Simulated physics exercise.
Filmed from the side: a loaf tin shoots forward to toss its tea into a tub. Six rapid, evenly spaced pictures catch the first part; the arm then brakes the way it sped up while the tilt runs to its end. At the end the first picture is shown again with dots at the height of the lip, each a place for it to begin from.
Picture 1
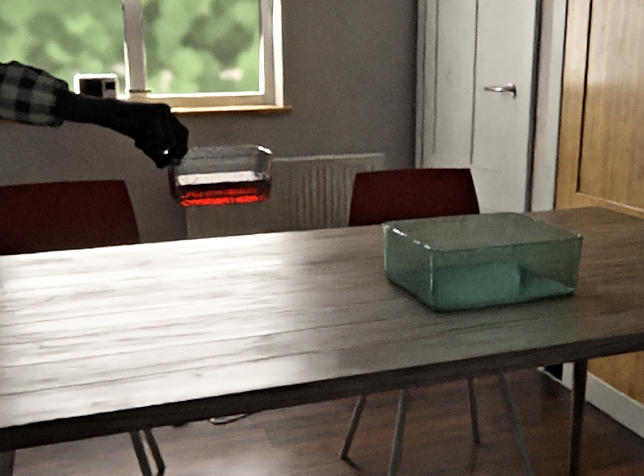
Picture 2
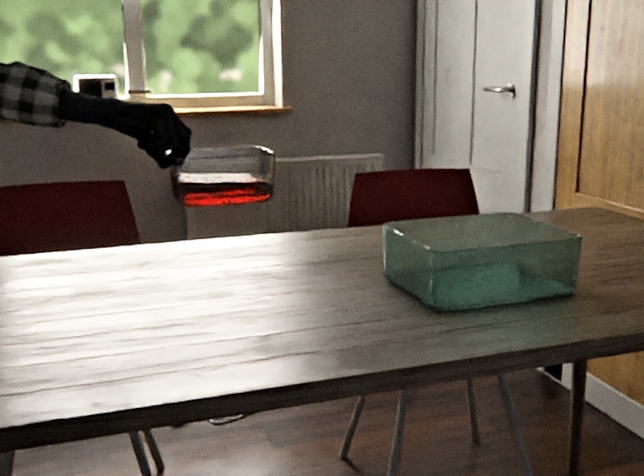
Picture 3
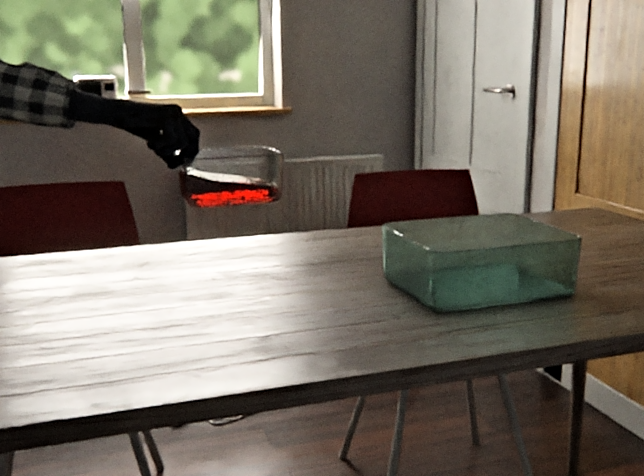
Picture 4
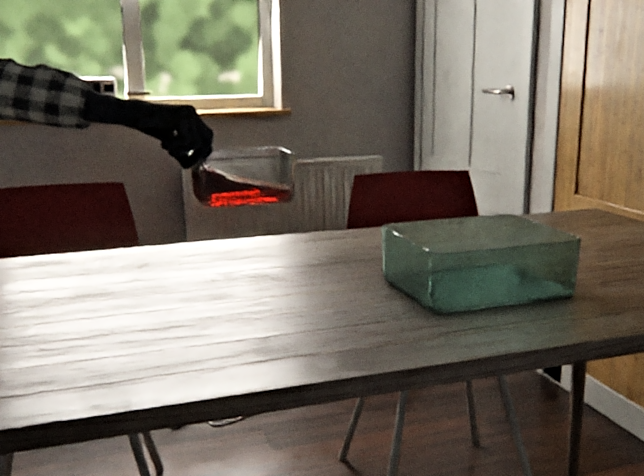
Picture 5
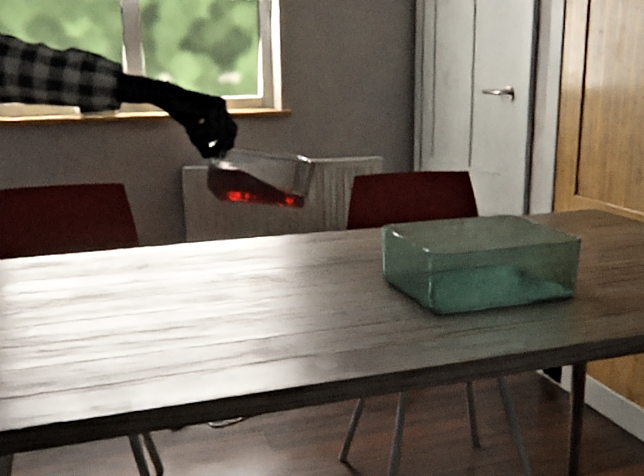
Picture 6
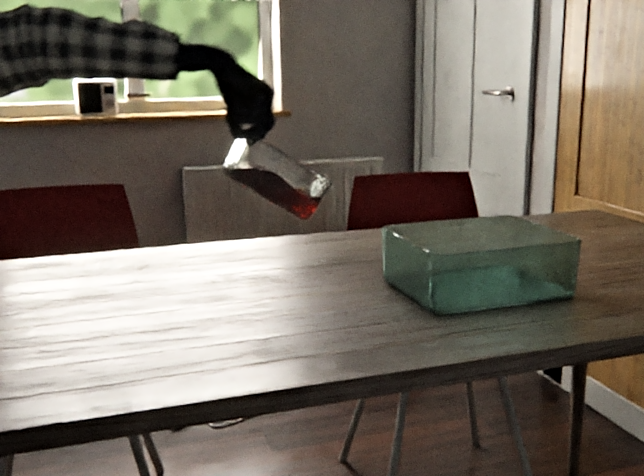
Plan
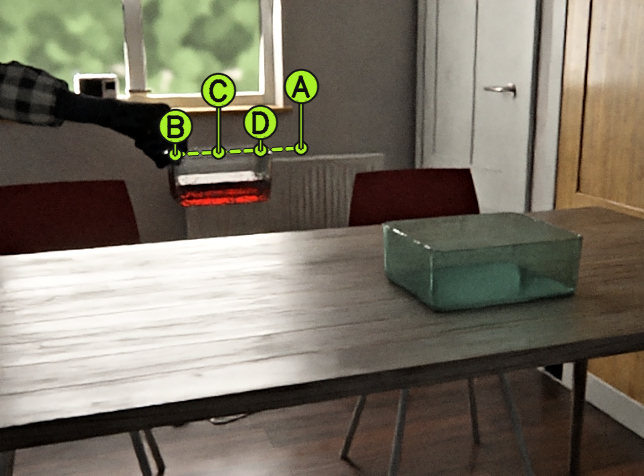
To begin with, a dark-gloved hand in a checked sleeve holds a clear loaf tin of red tea upright, left of a greenish glass tub on a wooden table. The hand moves the tin slightly right, then lowers it while tilting its right end steeply downward, the tea gathering at that end.
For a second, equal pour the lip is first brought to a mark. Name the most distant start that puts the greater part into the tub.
It is A.
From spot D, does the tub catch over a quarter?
No.
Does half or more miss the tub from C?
Yes, that goes wrong.
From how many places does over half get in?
One of them.
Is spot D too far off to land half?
Yes, it does.
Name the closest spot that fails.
D.
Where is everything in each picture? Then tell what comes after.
Upright, lip at (264, 150); tub from (431, 311) to (574, 293); nothing has left yet, in the first picture.
Upright, lip at (266, 150); nothing has left yet, in the second picture.
Upright, lip at (275, 150); nothing has left yet, in the third picture.
Upright, lip at (287, 151); nothing has left yet, in the fourth picture.
Tipped about 10°, lip at (306, 159); nothing has left yet, in the fifth picture.
Tipped about 32°, lip at (324, 177); nothing has left yet, in the sixth picture.
On the marked copy, A at (301, 148); B at (175, 154); C at (218, 152); D at (260, 150).
If A is chosen, about 80 % lands in the tub, 13 % falls short and 7 % goes beside or beyond.
If B is chosen, about 0 % lands in the tub, 100 % falls short.
If C is chosen, about 0 % lands in the tub, 98 % falls short.
If D is chosen, about 9 % lands in the tub, 88 % falls short.
